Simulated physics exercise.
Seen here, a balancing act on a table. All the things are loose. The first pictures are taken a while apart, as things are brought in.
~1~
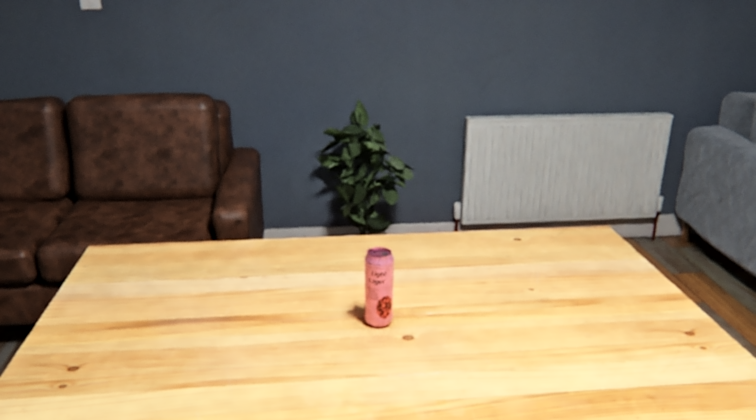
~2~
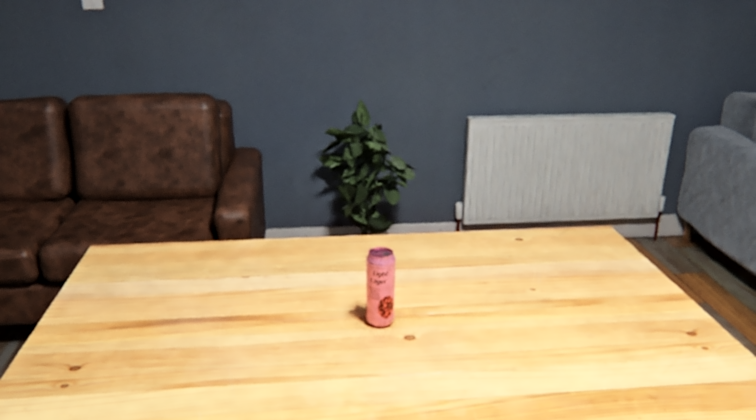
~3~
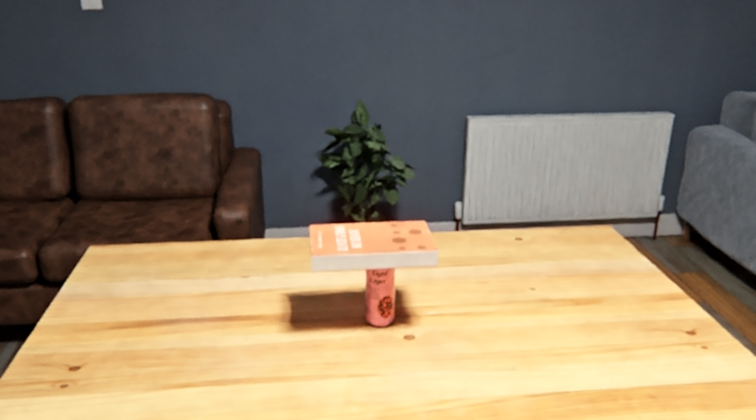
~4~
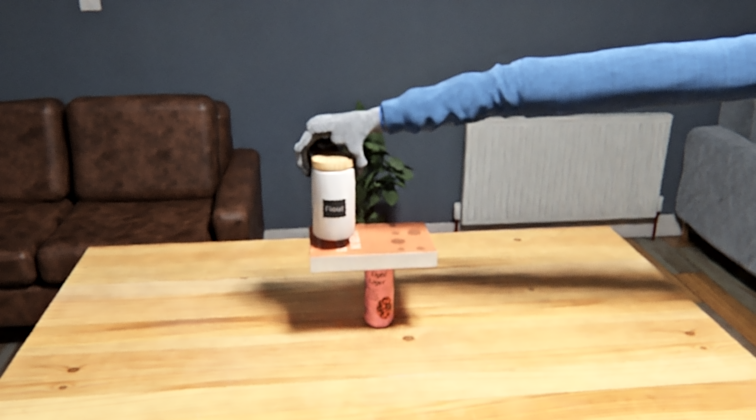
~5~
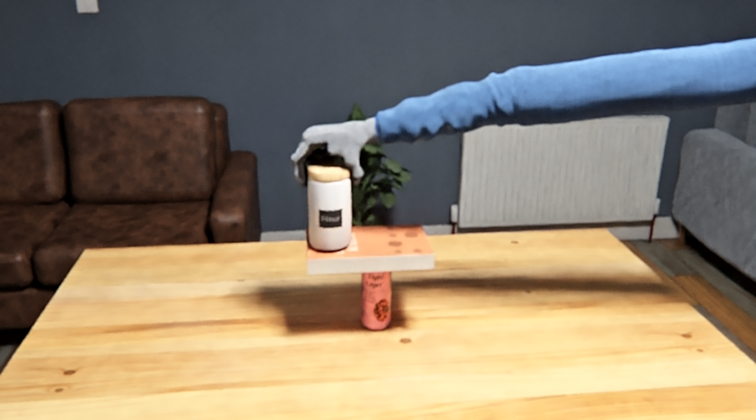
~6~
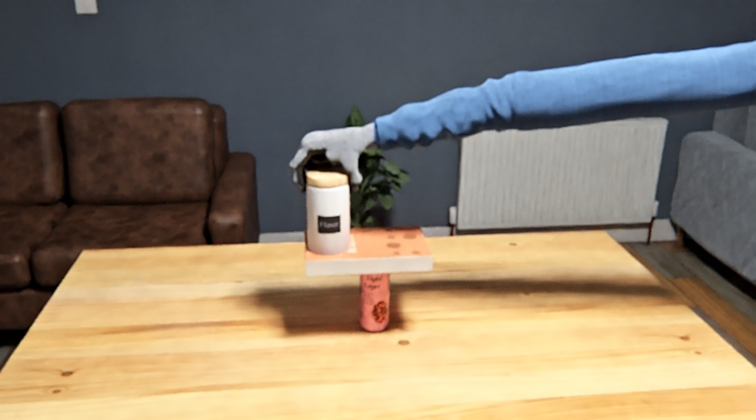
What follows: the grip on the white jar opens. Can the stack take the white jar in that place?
Outcome: The stack gives way.
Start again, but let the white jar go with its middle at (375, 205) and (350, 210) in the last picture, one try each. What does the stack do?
First try: It keeps its balance; second try: It comes apart.
Then, 0.30 s after the last picture, white jar now fallen; orange book tipped 29° from how it was.
Then, 0.50 s after the last picture, orange book now fallen.
Then, 0.60 s after the last picture, things are still on the move.
Then, 0.90 s after the last picture, as before.
By the end, fallen, white jar and orange book; pink can in place. The stack loses its balance.
